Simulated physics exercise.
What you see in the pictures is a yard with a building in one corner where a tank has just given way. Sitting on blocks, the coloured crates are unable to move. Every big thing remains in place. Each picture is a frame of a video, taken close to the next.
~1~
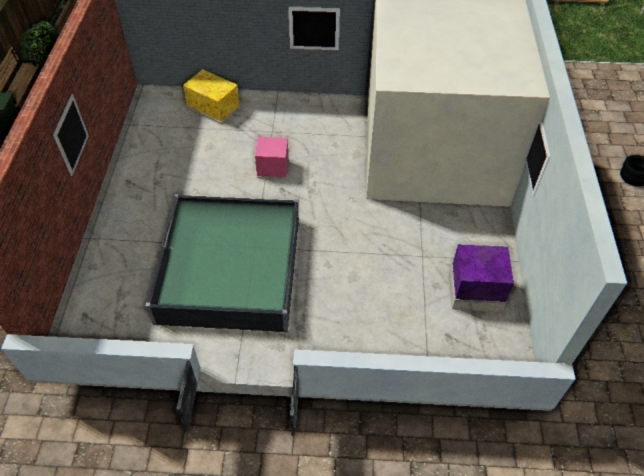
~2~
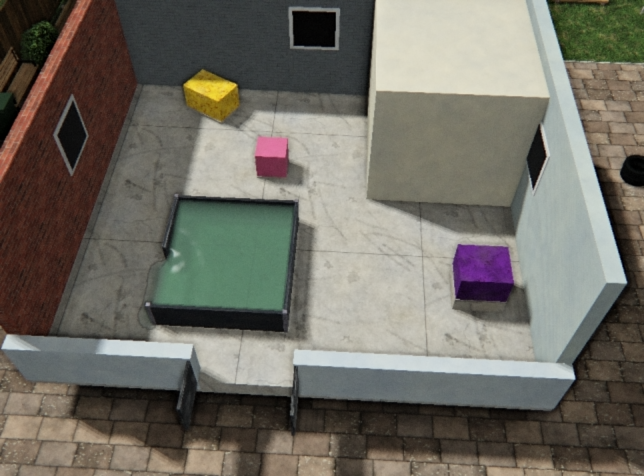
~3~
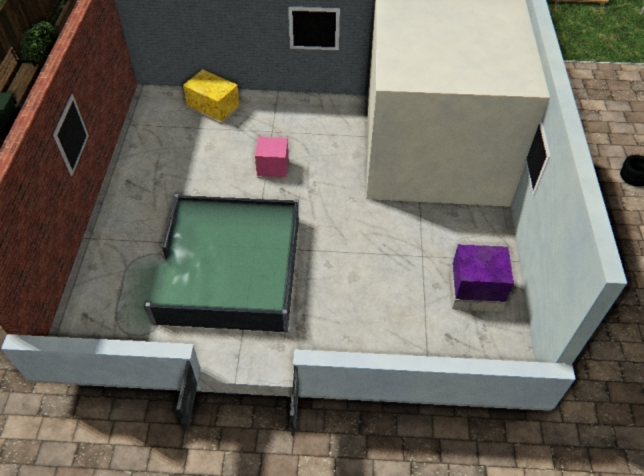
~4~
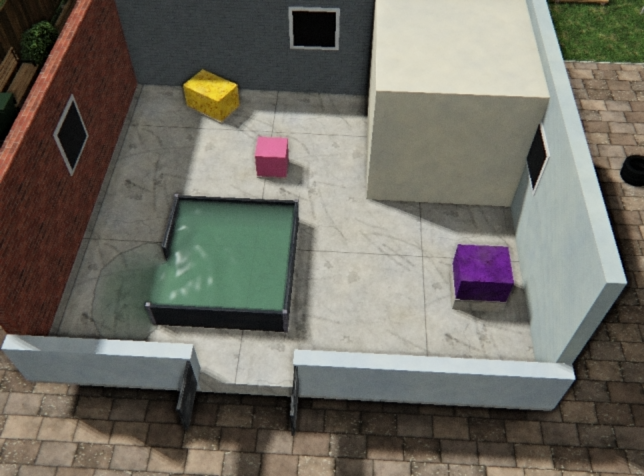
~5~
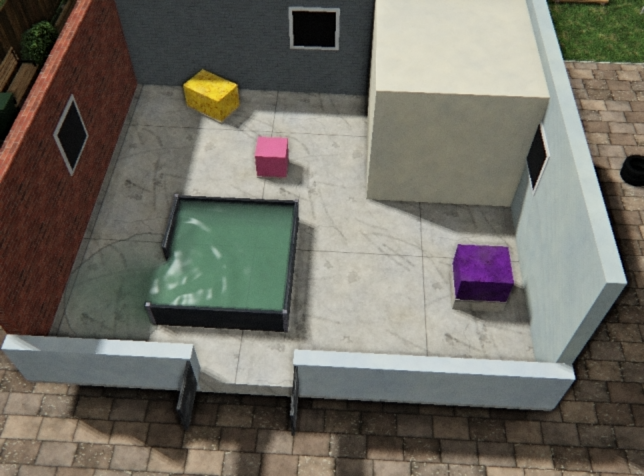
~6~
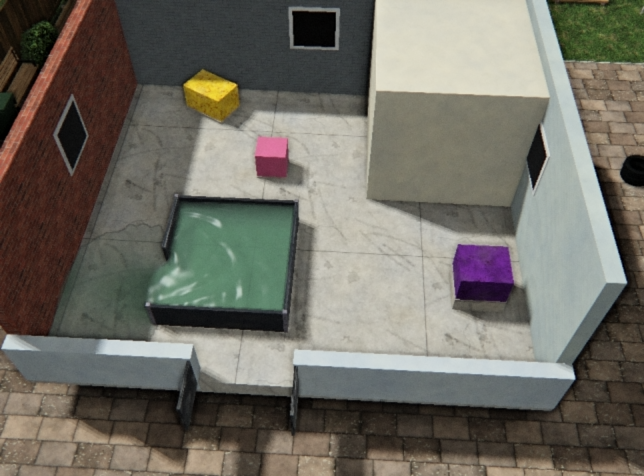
Walled yard with a building in one corner, green water pouring from a tank's left side and spreading toward the brick wall.
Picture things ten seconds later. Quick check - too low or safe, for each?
Yellow crate too low; pink crate too low; purple crate safe.
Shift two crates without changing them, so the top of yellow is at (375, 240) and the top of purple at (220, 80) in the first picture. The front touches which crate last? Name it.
From the scene, I'd name the yellow crate.
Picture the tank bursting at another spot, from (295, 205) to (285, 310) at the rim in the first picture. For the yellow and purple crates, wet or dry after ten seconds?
Result: Yellow crate not reached, purple crate reached.
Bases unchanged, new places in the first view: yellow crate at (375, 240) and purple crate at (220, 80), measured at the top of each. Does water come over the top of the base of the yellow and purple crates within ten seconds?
First, yellow crate is not reached; second, purple crate is not reached.
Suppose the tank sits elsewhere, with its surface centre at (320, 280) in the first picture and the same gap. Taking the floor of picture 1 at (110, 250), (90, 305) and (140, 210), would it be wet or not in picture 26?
Results in order - swamped, swamped, swamped.
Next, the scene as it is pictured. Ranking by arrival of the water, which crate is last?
That would be the purple one.
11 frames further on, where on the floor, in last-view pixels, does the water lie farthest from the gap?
I'd go with roughly (114, 155).
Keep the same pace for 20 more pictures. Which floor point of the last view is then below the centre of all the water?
Around pixel (179, 271) of the last picture.
A moment on, water covers 10 % of the floor; the yellow crate not reached, the pink crate not reached, the purple crate not reached.
Next, water covers 15 % of the floor; the yellow crate not reached, the pink crate not reached, the purple crate not reached.
Then, water covers 35 % of the floor; the yellow crate water round its plinth, the pink crate not reached, the purple crate not reached.
Later, water covers 65 % of the floor; the yellow crate water round its plinth, the pink crate water round its plinth, the purple crate water round its plinth.
In the end, water covers 85 % of the floor; the yellow crate was topped, the pink crate was topped, the purple crate stayed above the water.
